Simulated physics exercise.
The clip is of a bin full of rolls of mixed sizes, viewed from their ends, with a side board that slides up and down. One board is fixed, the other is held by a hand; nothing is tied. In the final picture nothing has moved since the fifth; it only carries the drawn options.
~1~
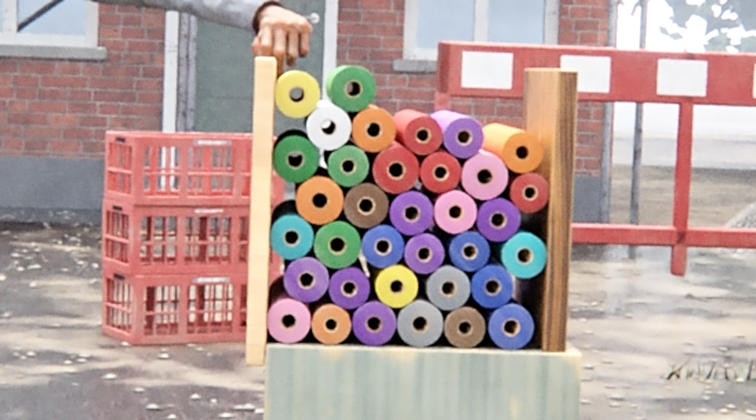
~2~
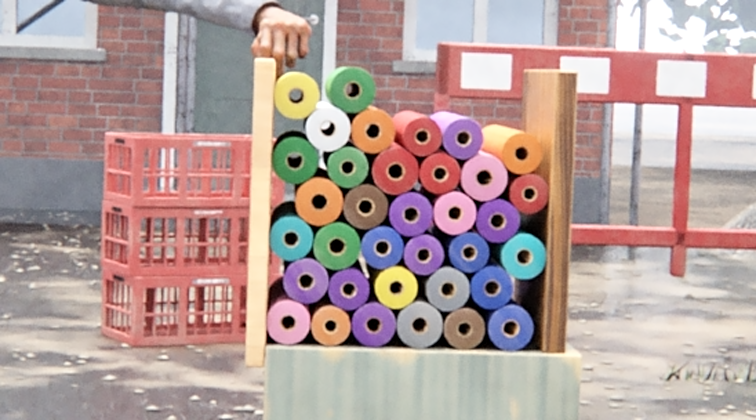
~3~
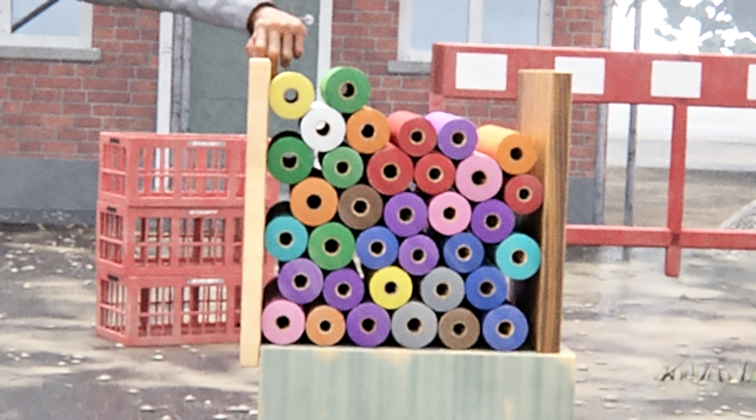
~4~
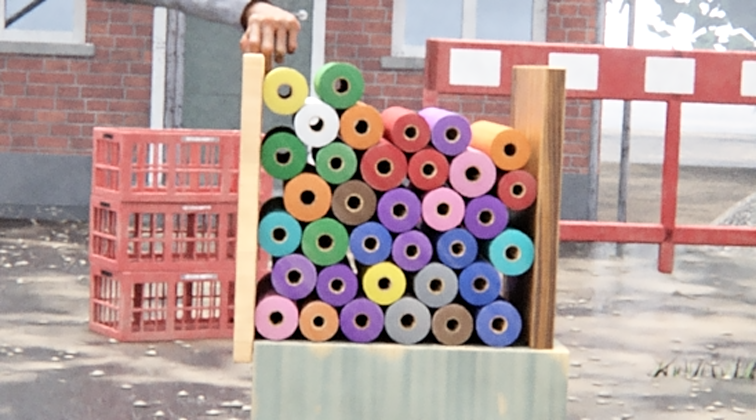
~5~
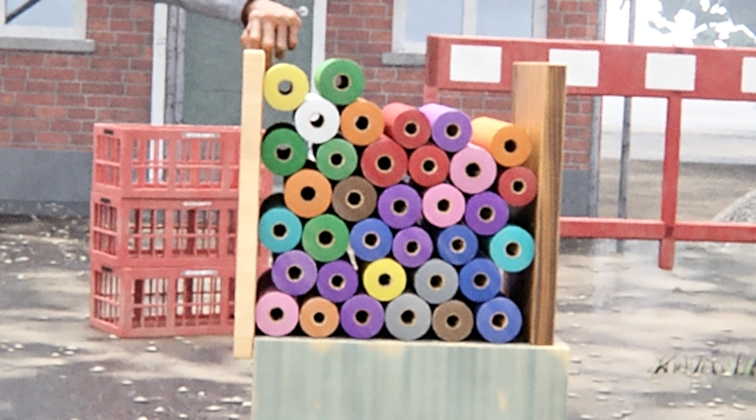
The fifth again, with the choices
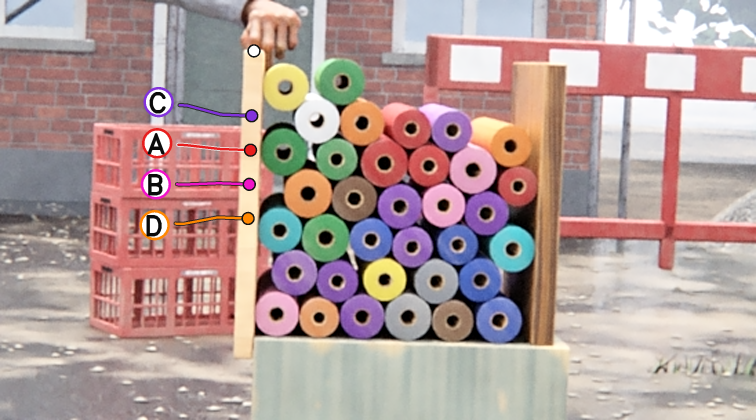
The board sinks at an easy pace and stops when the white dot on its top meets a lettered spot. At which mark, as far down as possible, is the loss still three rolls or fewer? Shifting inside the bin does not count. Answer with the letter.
The lowest mark that will do is B.
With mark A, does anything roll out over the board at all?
At A: Yes.
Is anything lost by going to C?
No, at C.
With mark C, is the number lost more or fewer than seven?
Fewer than seven.
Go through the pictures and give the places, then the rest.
In the first frame, side board (262, 201); a pink roll (289, 321); a blue roll (511, 327).
In the second frame, a blue roll (511, 328); a grey roll (448, 290).
In the third frame, an orange roll (314, 202); a green roll (289, 161).
In the fourth frame, a red roll (429, 170); a red roll (411, 132).
In the fifth frame, side board (250, 194); a pink roll (277, 314); a blue roll (499, 320).
On the copy, A at (250, 150); B at (249, 184); C at (251, 116); D at (248, 218); the white dot at (254, 51).
On B. First, top of the board (262, 113).
Then, top of the board (259, 182).
Finally, top of the board (259, 184), one out over the board.
By contrast, A one out over the board; C none out over the board; D four out over the board.
